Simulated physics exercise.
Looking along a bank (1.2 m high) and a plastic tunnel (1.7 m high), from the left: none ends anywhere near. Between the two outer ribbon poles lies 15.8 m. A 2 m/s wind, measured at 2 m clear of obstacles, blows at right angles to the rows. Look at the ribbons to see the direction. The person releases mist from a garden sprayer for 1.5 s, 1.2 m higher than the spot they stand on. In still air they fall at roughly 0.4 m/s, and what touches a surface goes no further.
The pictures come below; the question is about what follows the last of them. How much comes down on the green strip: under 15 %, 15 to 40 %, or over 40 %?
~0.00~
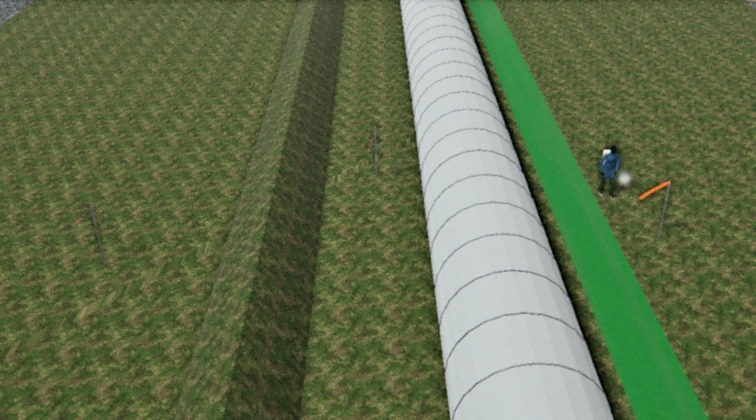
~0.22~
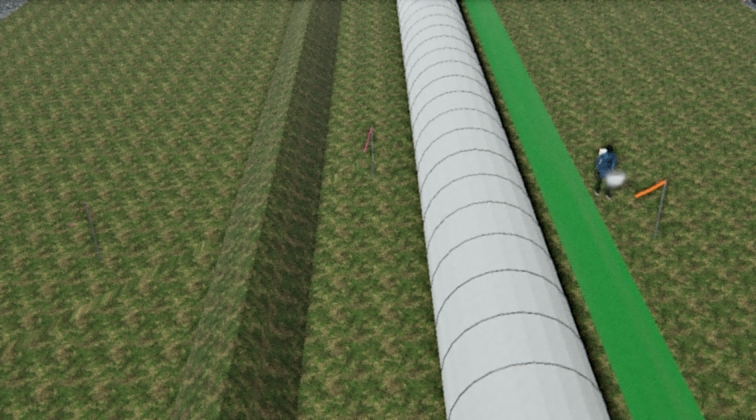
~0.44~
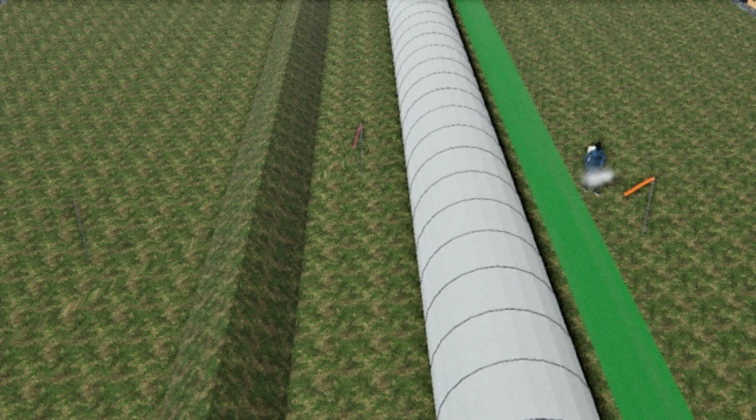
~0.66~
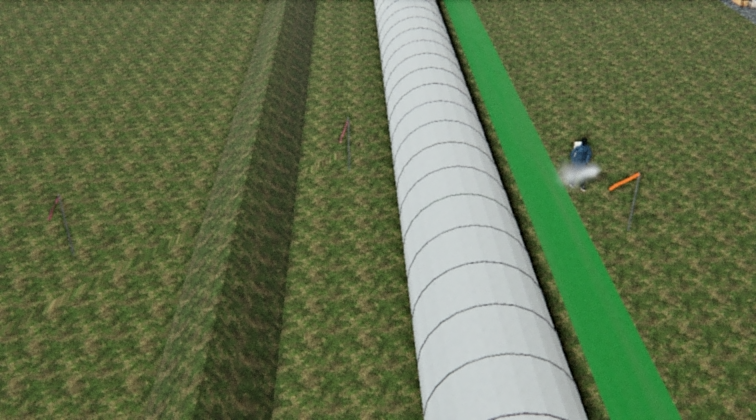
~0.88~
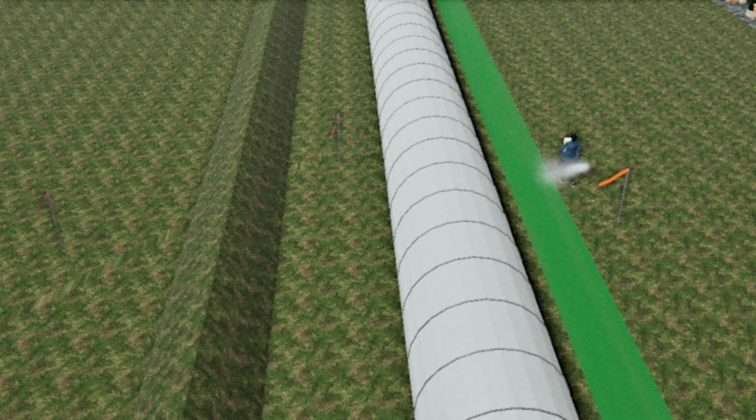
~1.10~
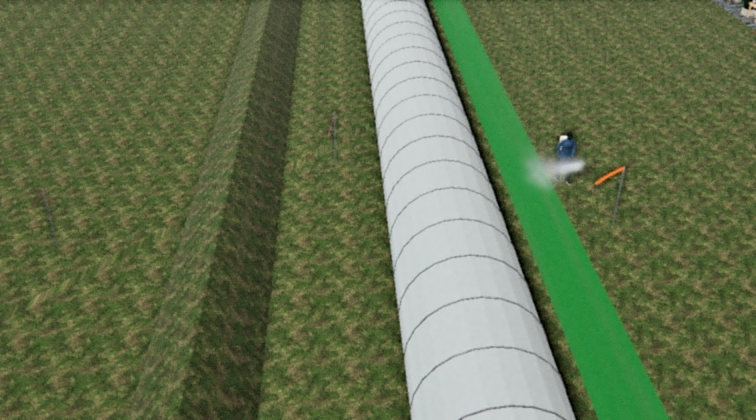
It gets from 15 to 40 %.
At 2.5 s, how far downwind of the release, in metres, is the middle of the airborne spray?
Roughly 2.0 m.
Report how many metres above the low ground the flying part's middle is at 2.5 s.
I'd put it near 0.8 metres.
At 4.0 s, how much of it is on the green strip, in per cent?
20 per cent, roughly.
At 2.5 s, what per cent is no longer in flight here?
It comes to around 5 per cent.
After 2.5 s, 94 % is in the air or yet to come; 6 % lies on the green strip; the middle of what still flies is 0.9 m above the low ground, near (518, 173).
After 4.0 s, 54 % is in the air or yet to come; 22 % lies on the green strip; the middle of what still flies is 1.3 m above the low ground, near (488, 163).
After 8.0 s, 17 % is in the air or yet to come; 26 % lies on the green strip; the middle of what still flies is 1.3 m above the low ground, near (288, 165).
After 20.0 s, 1 % is in the air or yet to come; 26 % lies on the green strip.
After 45.0 s, 0 % is in the air or yet to come; 26 % lies on the green strip.
